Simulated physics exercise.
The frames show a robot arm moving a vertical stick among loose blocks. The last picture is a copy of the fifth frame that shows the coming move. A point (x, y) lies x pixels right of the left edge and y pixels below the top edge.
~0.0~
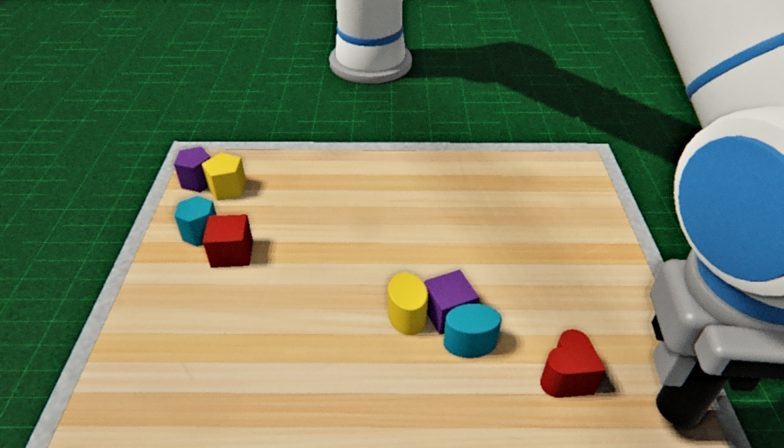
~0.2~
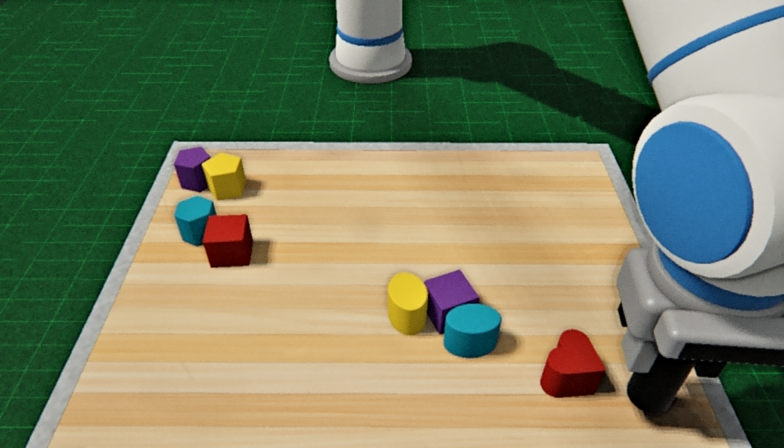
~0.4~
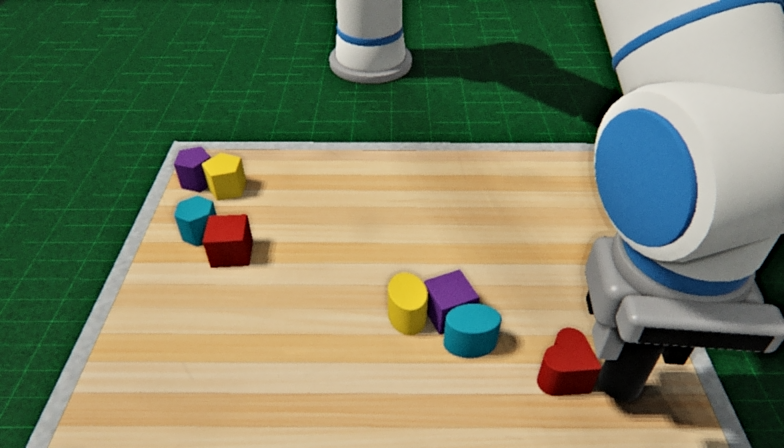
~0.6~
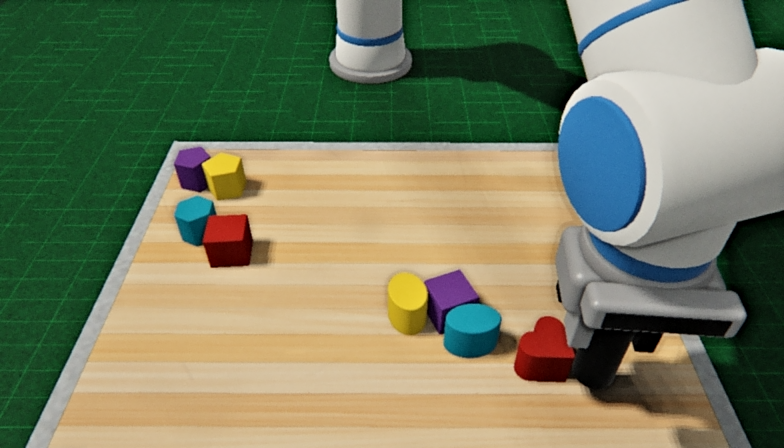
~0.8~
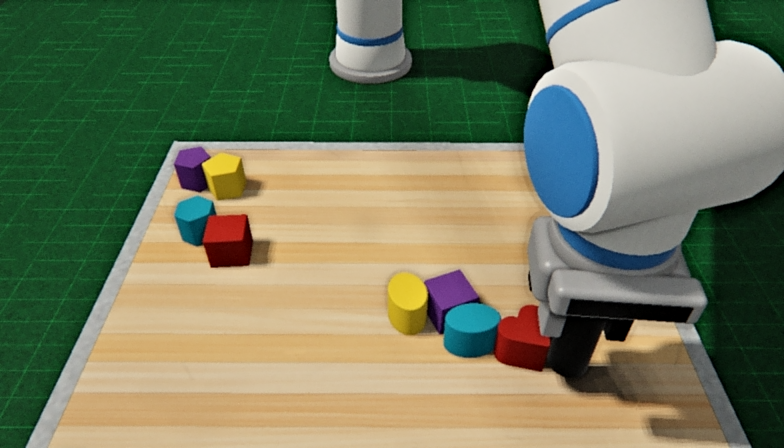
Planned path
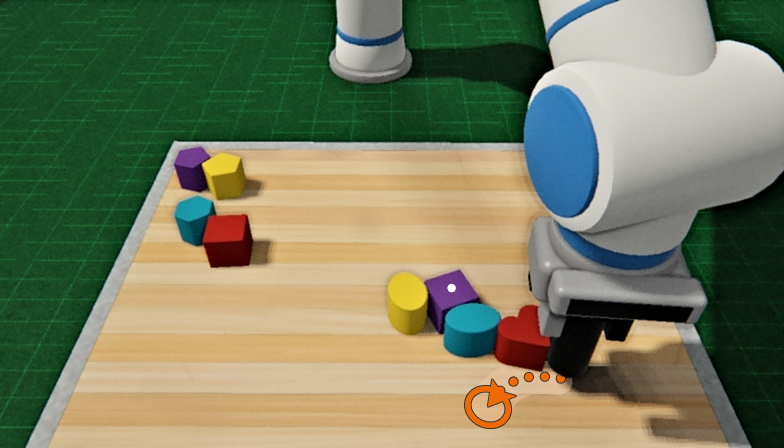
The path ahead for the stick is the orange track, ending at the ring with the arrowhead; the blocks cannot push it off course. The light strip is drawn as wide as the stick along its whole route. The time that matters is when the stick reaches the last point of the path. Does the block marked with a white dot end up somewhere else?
Answer: Yes.
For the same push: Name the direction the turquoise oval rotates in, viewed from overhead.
It twists against the clock when seen from above.
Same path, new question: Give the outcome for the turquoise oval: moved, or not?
That block gets shifted.
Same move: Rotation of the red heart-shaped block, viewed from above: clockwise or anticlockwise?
Clockwise, from overhead.
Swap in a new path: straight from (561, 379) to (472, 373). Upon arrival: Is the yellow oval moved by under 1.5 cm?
My answer is yes.
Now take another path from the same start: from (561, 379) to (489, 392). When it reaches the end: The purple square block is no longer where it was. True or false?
Answer: True.
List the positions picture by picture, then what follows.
The first frame shows stick tip at (678, 408); block tops, purple square block at (452, 288); turquoise oval at (474, 317); red heart-shaped block at (575, 353).
The second frame shows stick at (648, 395); blocks unchanged.
The third frame shows stick at (619, 384); red heart-shaped block at (572, 351).
The fourth frame shows stick at (592, 372); red heart-shaped block at (548, 339).
The fifth frame shows stick at (567, 362); purple square block at (452, 288); turquoise oval at (474, 317); red heart-shaped block at (528, 326).
Path on the board, from (561, 379) through (531, 377) and (505, 386) to (488, 407); the dot is on the purple square block.
On the path given first. Halfway along, stick at (521, 363); purple square block at (443, 278); turquoise oval at (466, 306), turned 45° anticlockwise; red heart-shaped block at (511, 321), turned 65° clockwise.
At the end, stick at (492, 390); purple square block at (443, 278); turquoise oval at (466, 306), turned 45° anticlockwise; red heart-shaped block at (511, 322), turned 65° clockwise.
